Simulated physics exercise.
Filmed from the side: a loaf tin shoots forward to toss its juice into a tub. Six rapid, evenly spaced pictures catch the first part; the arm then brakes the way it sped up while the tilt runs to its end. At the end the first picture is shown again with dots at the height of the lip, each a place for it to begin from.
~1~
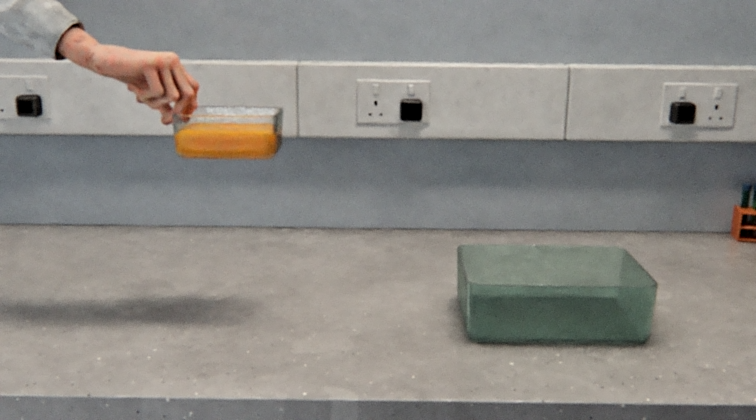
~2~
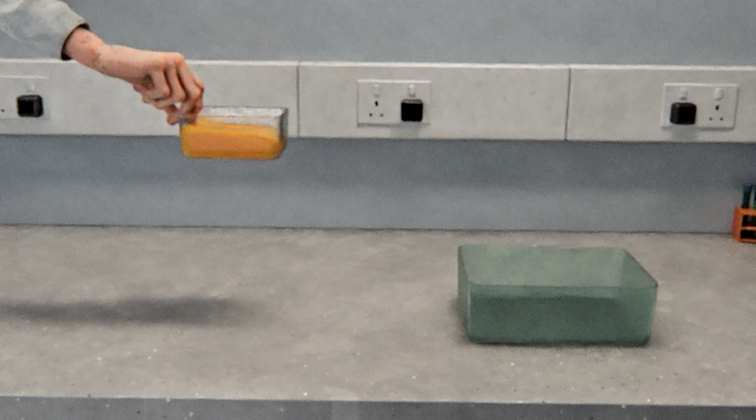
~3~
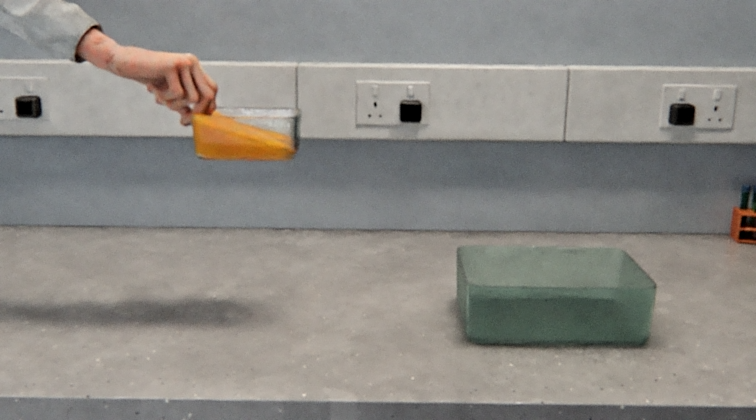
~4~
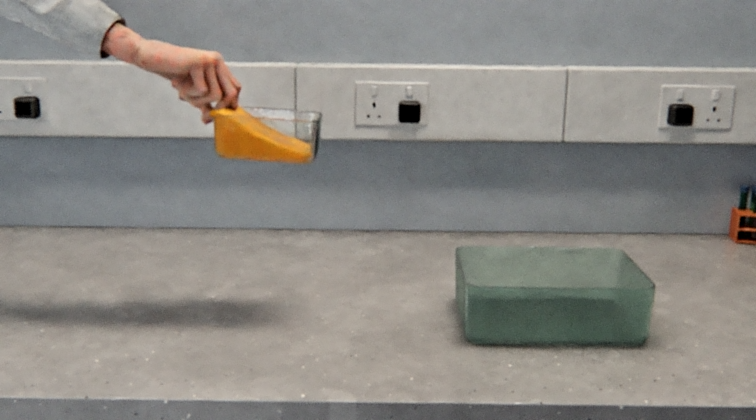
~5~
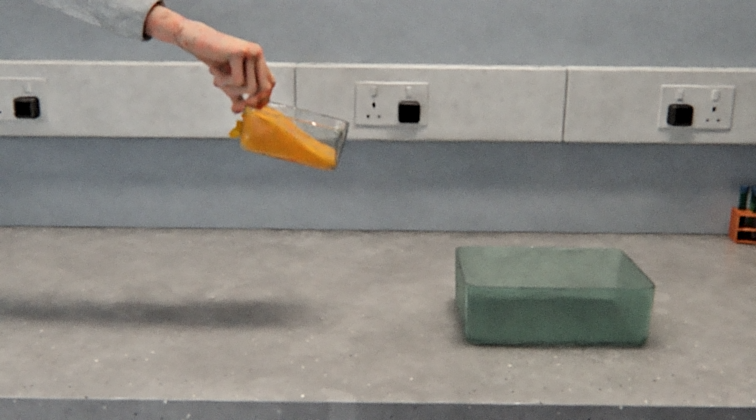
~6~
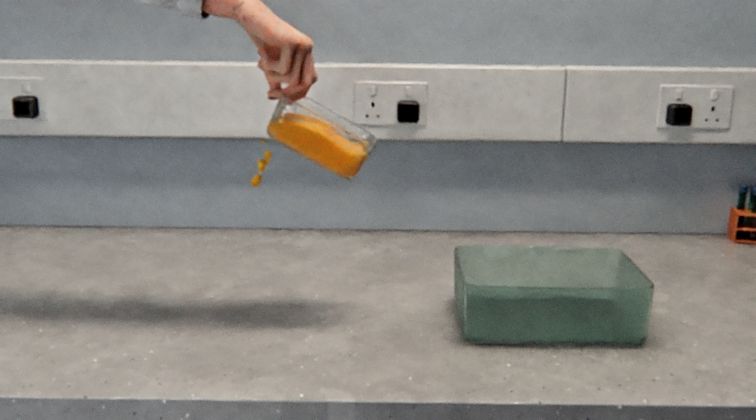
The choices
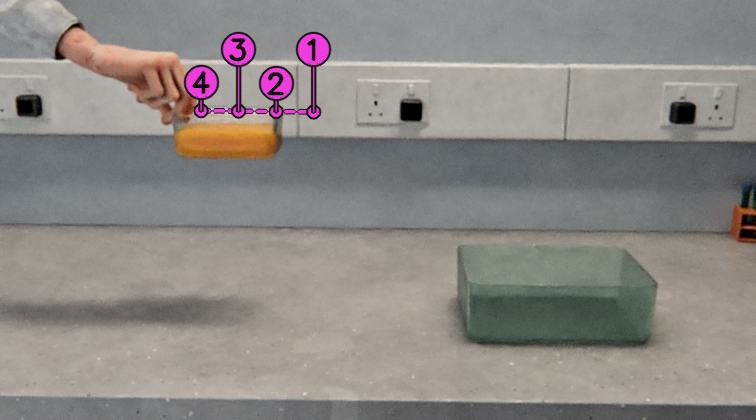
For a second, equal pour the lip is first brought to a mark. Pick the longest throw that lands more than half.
Choose 3.
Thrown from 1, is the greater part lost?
No, that is safe.
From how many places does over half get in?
Three of them.
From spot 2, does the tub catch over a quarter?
Yes, it does.
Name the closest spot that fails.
It is 4.
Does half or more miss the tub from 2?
No, that is safe.
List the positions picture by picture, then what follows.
Upright, lip at (278, 111); tub from (466, 339) to (649, 341); nothing has left yet.
Upright, lip at (284, 112); nothing has left yet.
Upright, lip at (297, 113); nothing has left yet.
Tipped about 3°, lip at (318, 116); juice is over the rim, down to (216, 113).
Tipped about 13°, lip at (347, 126); juice is over the rim, down to (236, 134).
Tipped about 29°, lip at (374, 140); juice is over the rim, down to (258, 182).
On the marked copy, 1 at (313, 111); 2 at (276, 111); 3 at (238, 111); 4 at (201, 110).
For spot 1, about 76 % lands in the tub, 12 % falls short and 12 % goes beside or beyond.
For spot 2, about 73 % lands in the tub, 14 % falls short and 14 % goes beside or beyond.
For spot 3, about 67 % lands in the tub, 25 % falls short and 8 % goes beside or beyond.
For spot 4, about 34 % lands in the tub, 59 % falls short and 7 % goes beside or beyond.
